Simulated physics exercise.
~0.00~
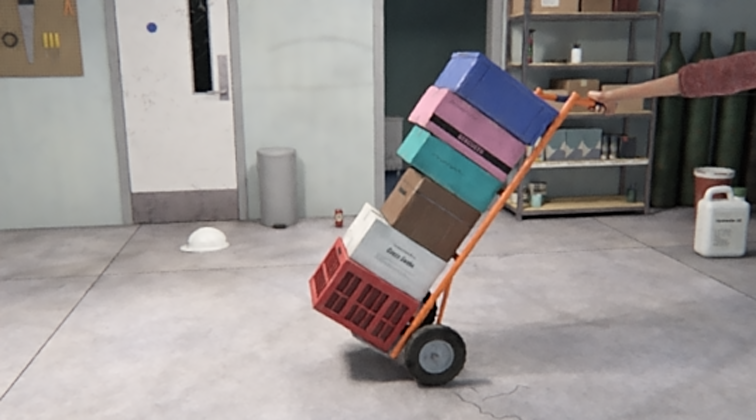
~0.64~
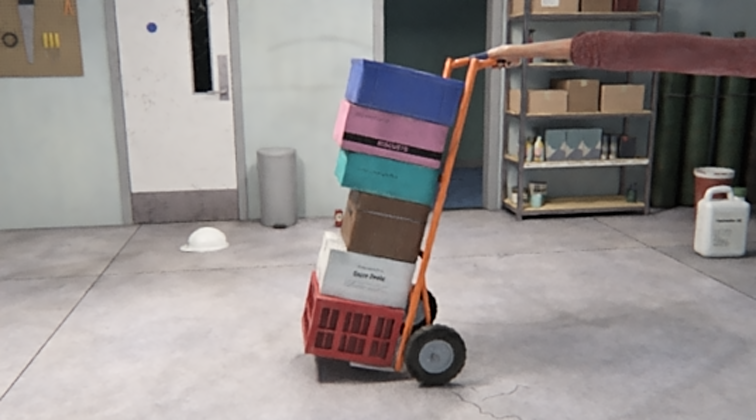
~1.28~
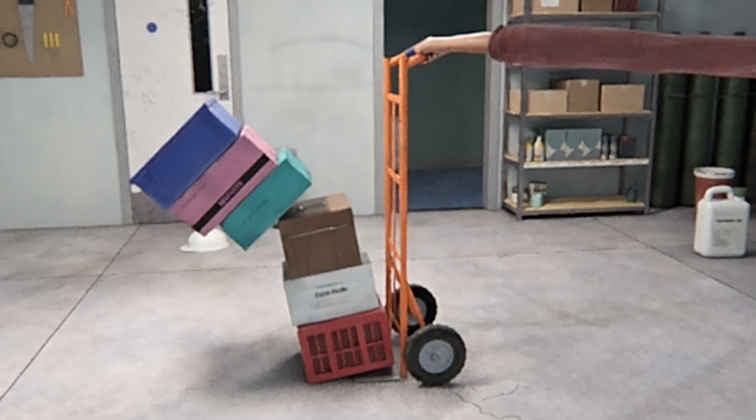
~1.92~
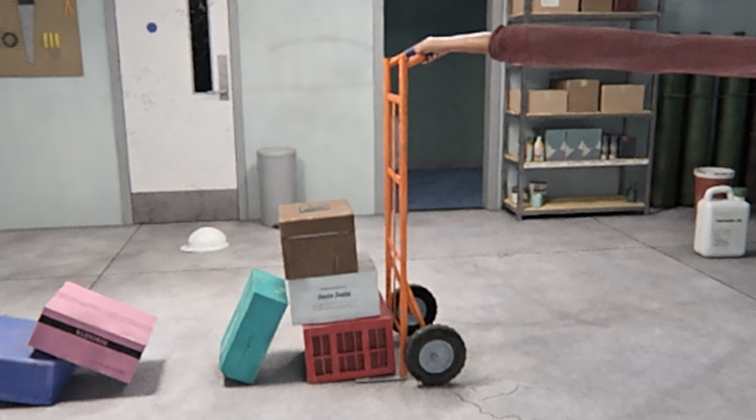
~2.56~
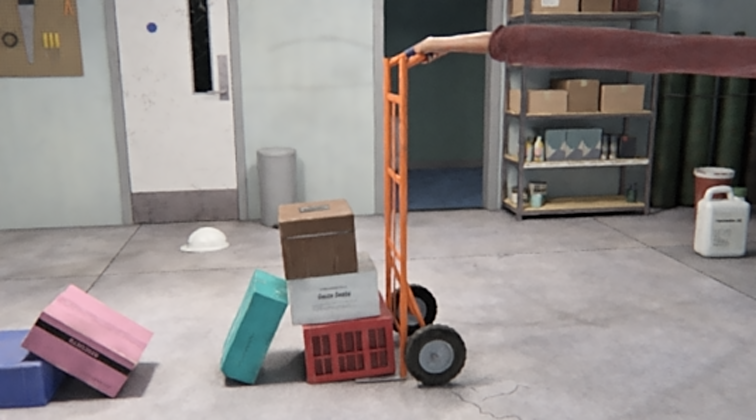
In a workshop, a hand tipped an orange sack truck upright, and the blue, pink and turquoise boxes toppled off the stack to the left, ending on the floor while the brown, white and red ones stayed piled by the truck.
